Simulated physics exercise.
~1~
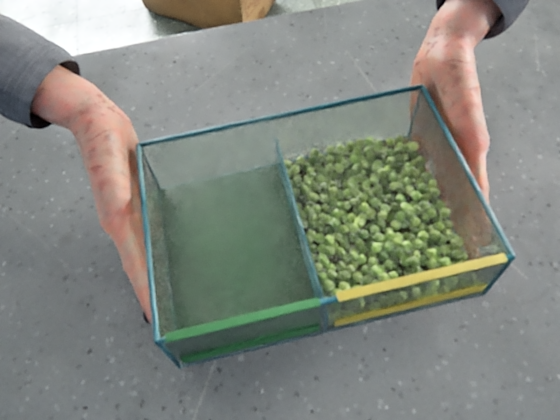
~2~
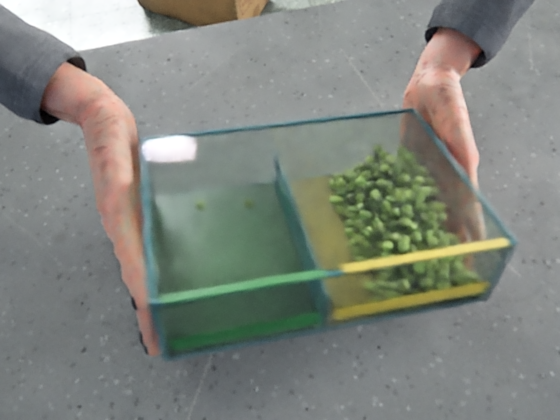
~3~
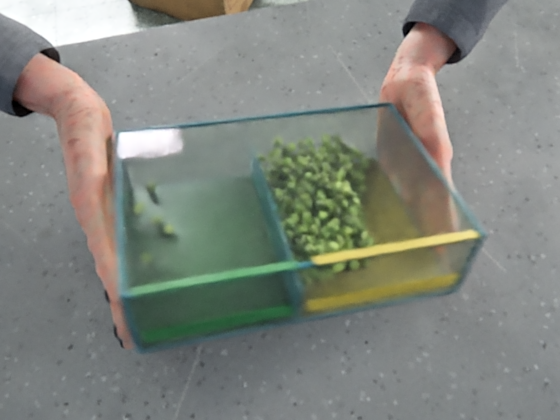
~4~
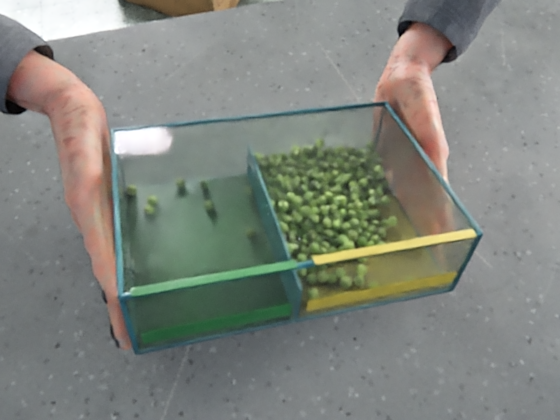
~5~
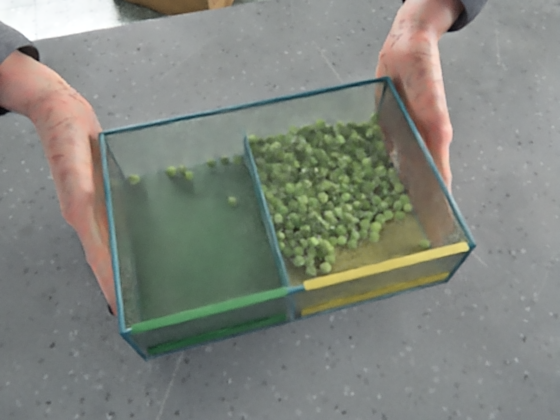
Two hands held a clear, divided box of green peas over a grey table, tilted it and shook it, scattering a few peas into the green-marked left side, then began levelling it with most still in the yellow-marked right side.
